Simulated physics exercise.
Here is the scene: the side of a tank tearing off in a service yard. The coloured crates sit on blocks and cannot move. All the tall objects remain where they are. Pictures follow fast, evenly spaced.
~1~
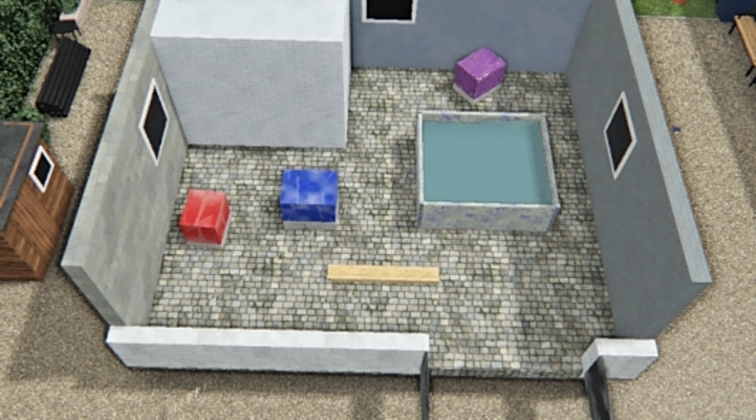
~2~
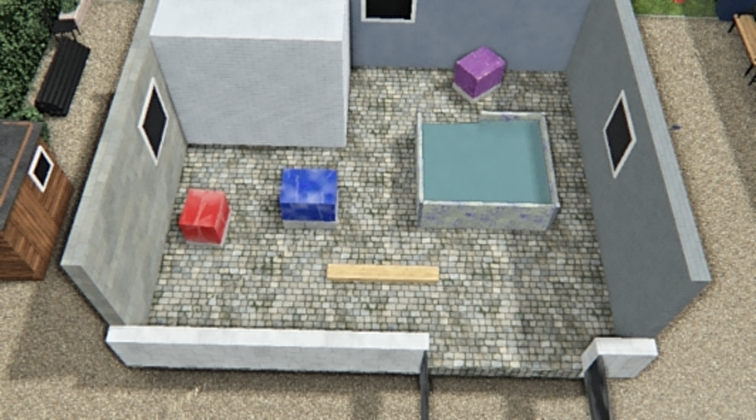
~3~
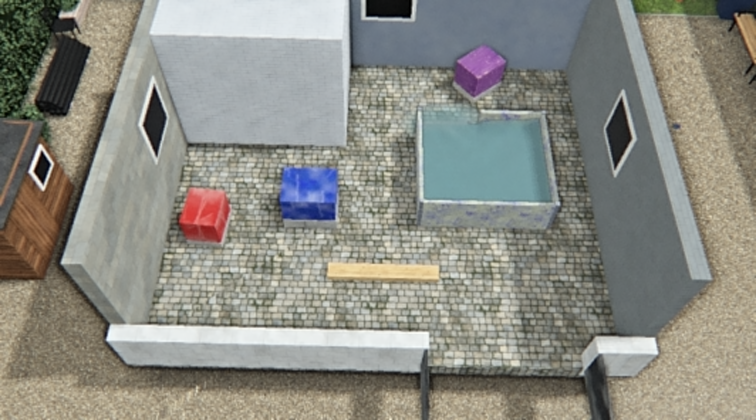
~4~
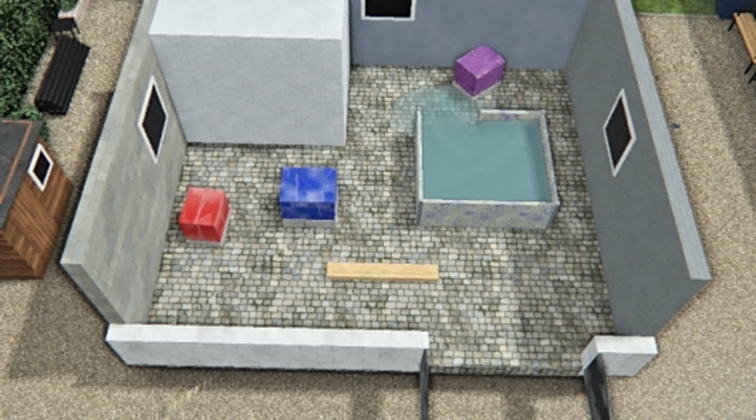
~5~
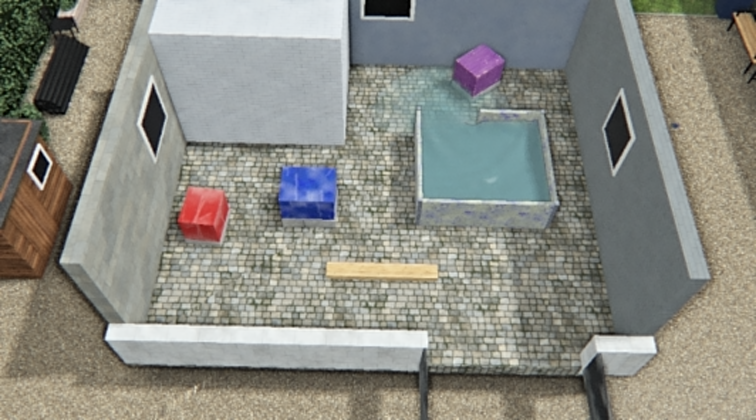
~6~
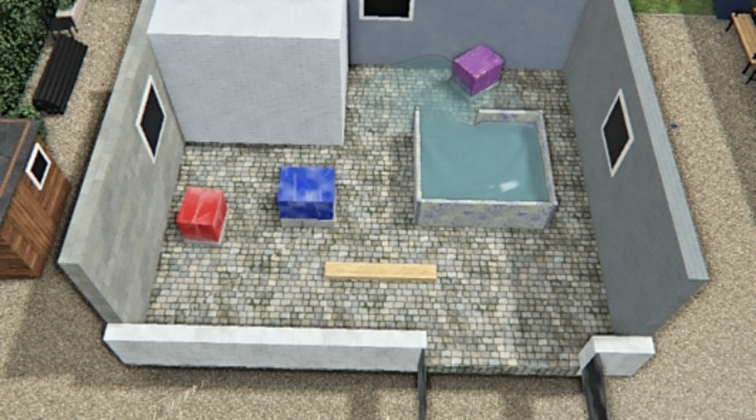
In a walled, cobbled service yard, a full water tank stands whole near red, blue and purple blocks and a wooden beam. Part of its far side gives way, and water pours through the gap, spreading across the stones toward the back wall while the blocks stay put.
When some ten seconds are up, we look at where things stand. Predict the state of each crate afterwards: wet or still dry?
The red crate stays above the water; the blue crate stays above the water; the purple crate is not above the water.
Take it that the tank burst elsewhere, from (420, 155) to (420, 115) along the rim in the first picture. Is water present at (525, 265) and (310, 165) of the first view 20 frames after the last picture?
I'd expect the first point to stay dry and the second point to be reached.
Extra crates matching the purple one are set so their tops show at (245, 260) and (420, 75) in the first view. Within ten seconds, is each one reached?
In that order: Keeps dry, gets wet.
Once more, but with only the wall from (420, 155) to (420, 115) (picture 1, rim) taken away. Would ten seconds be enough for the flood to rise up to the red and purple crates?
The red crate is flooded and the purple crate is flooded.
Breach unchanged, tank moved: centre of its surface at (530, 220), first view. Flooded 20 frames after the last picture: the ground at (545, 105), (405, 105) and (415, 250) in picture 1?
Taking the three spots in order: Swamped, swamped, bare.
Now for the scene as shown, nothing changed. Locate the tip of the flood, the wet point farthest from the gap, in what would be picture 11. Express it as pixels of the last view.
I'd go with roughly (560, 73).
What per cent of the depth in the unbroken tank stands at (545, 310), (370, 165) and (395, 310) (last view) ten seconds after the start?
In the order asked, some 10, 8 and 2 in a hundred.
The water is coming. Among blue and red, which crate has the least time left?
That's the blue crate.
A moment on, water covers 15 % of the floor; the red crate not reached, the blue crate not reached, the purple crate water round its plinth.
Next, water covers 25 % of the floor; the red crate not reached, the blue crate not reached, the purple crate water round its plinth.
Then, water covers 45 % of the floor; the red crate not reached, the blue crate water round its plinth, the purple crate water round its plinth.
Later, water covers 90 % of the floor; the red crate water round its plinth, the blue crate water round its plinth, the purple crate water round its plinth.
In the end, water covers 100 % of the floor; the red crate stayed above the water, the blue crate stayed above the water, the purple crate was topped.
